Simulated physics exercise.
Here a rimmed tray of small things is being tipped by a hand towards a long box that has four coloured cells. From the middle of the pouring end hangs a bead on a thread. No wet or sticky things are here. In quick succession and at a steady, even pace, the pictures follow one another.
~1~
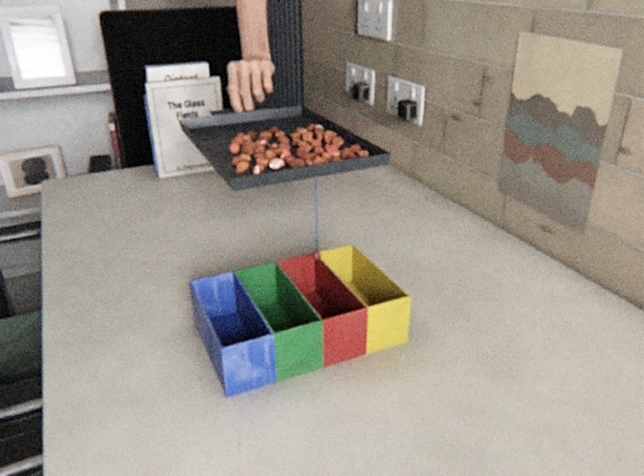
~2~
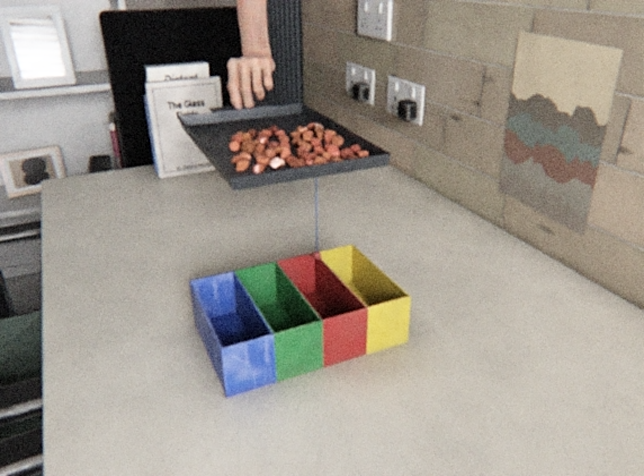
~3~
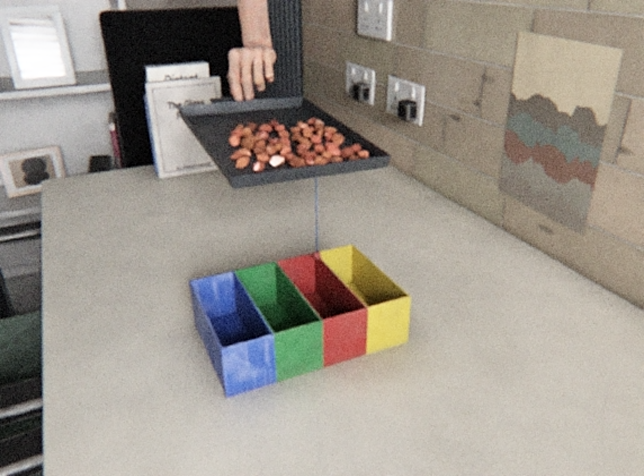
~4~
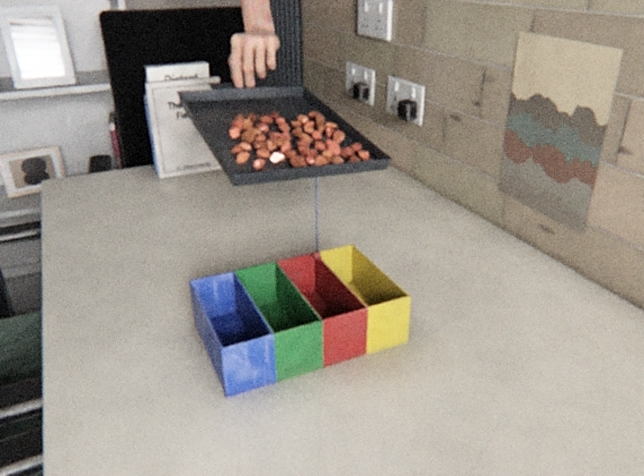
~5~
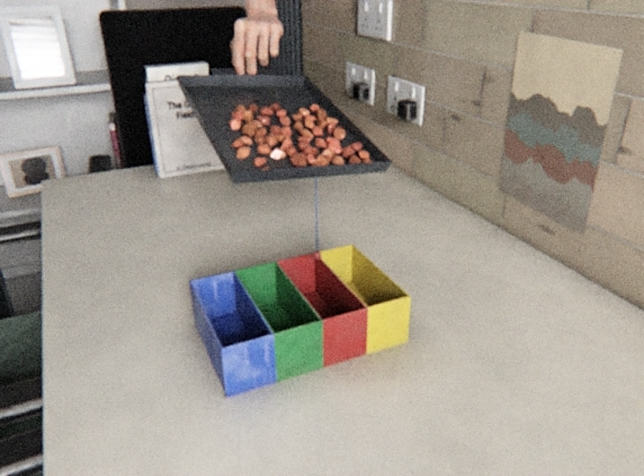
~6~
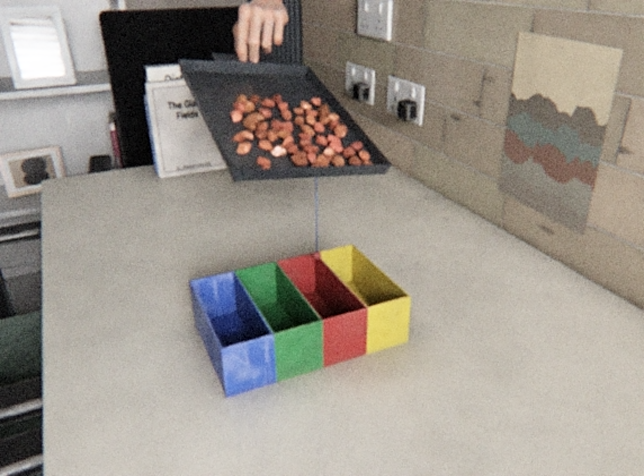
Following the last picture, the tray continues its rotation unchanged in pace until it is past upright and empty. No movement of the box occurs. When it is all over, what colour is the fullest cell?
It is the yellow one.
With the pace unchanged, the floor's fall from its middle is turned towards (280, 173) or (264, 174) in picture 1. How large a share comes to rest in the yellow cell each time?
Respectively 10 and 0 in a hundred.
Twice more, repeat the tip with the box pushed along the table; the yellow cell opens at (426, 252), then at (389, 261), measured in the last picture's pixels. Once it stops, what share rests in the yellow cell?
You'd get near 10 per cent and afterwards near 50 per cent.
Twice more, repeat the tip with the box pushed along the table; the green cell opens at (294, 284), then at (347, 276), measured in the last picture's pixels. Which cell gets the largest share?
Try one: Yellow; try two: The cell in red.
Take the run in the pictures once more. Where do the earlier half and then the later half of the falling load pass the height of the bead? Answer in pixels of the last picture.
The early half goes through (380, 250), the late half through (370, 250).
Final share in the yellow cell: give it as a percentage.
I'd put that share near 40 per cent.
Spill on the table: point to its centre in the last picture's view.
Centre, final frame: Roughly (412, 288).
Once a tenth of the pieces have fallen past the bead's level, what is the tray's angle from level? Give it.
Tilt: Around 80 degrees.
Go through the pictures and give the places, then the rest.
In the first frame, corners of the pouring end at (233, 177) and (387, 153), level; middle of the load at (302, 151), bits of crushed brick; bead on its thread at (317, 256); blue cell at (249, 361); green cell at (299, 347); red cell at (345, 333); yellow cell at (388, 321).
In the second frame, corners of the pouring end at (233, 177) and (387, 153), level; middle of the load at (302, 150).
In the third frame, corners of the pouring end at (233, 175) and (388, 155), tipped barely, lowest at the right corner; middle of the load at (303, 148).
In the fourth frame, corners of the pouring end at (234, 173) and (388, 158), tipped a little, lowest at the right corner; middle of the load at (303, 144).
In the fifth frame, corners of the pouring end at (235, 171) and (389, 160), tipped a little, lowest at the right corner; middle of the load at (304, 140).
In the sixth frame, corners of the pouring end at (236, 169) and (389, 163), tipped clearly, lowest at the right corner; middle of the load at (305, 137); blue cell at (249, 361); green cell at (299, 347); red cell at (345, 333); yellow cell at (388, 321).
Soon after the last picture, tray tipped steeply; all on the tray.
A little later, tray tipped past a quarter turn; about a quarter on the tray; about a quarter in the yellow cell; a stray few in the red cell; about half falling or outside the box.
Later still, tray tipped past a quarter turn; about a third in the yellow cell; a small part in the red cell; about half falling or outside the box.
At rest, tray tipped past a quarter turn; about a third in the yellow cell; a small part in the red cell; none in the blue cell; none in the green cell; about half outside the box.
